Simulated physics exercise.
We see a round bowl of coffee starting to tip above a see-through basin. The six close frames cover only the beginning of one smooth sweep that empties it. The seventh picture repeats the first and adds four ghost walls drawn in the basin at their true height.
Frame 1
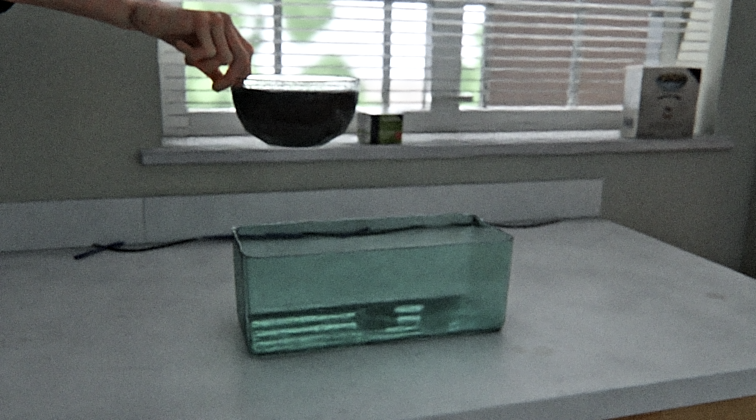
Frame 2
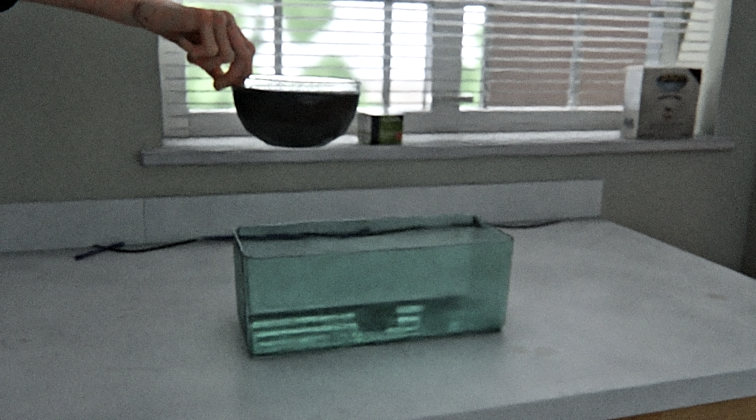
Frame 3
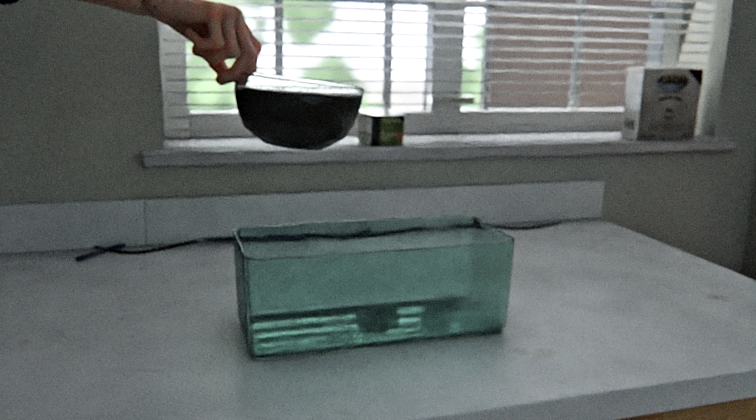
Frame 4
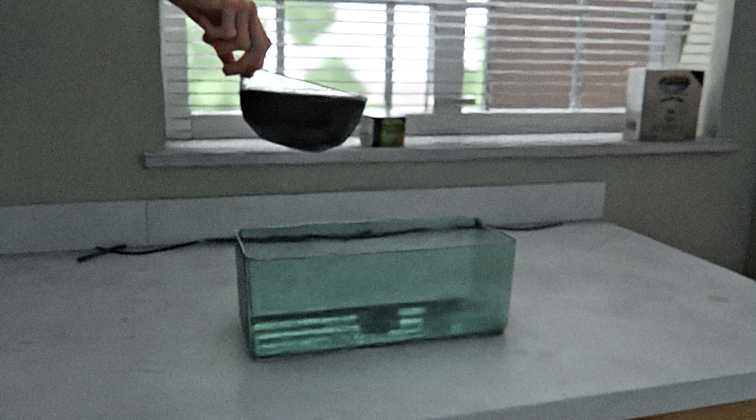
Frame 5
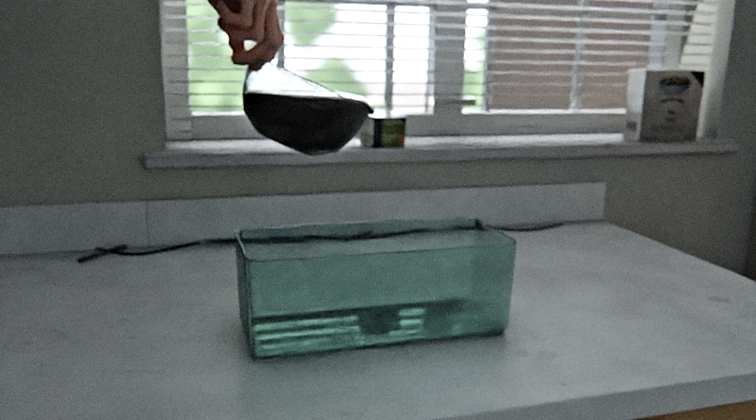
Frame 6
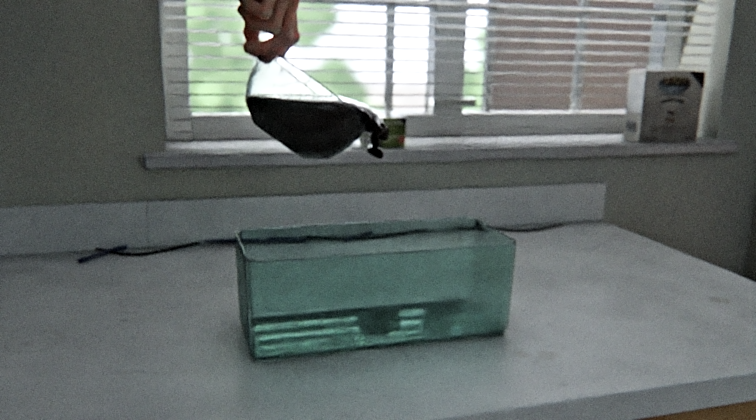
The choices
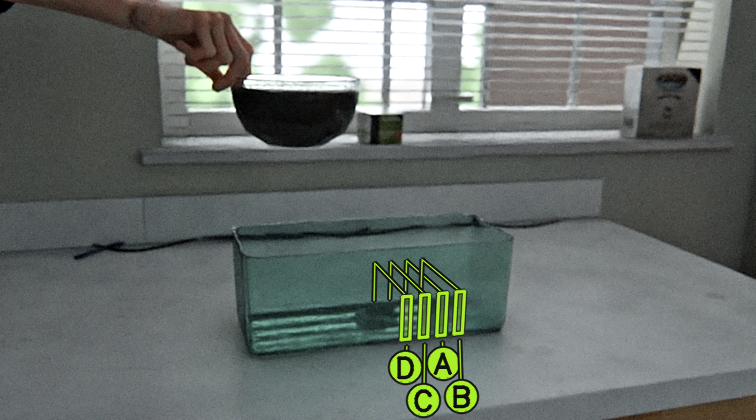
A hand tilting a round glass bowl of dark liquid rightward above a clear basin, the liquid beginning to run over the lip.
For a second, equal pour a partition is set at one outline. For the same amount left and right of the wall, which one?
Go for C.
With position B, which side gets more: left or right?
The left one.
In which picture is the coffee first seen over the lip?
Picture 5.
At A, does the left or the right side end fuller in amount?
The left side.
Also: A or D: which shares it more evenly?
D.
In lime, A at (442, 342); B at (459, 340); C at (424, 344); D at (406, 346).
With A, about 79 % ends left of the wall and 18 % right of it; 3 % is lost outside.
With B, about 95 % ends left of the wall and 3 % right of it.
With C, about 52 % ends left of the wall and 47 % right of it.
With D, about 29 % ends left of the wall and 71 % right of it.
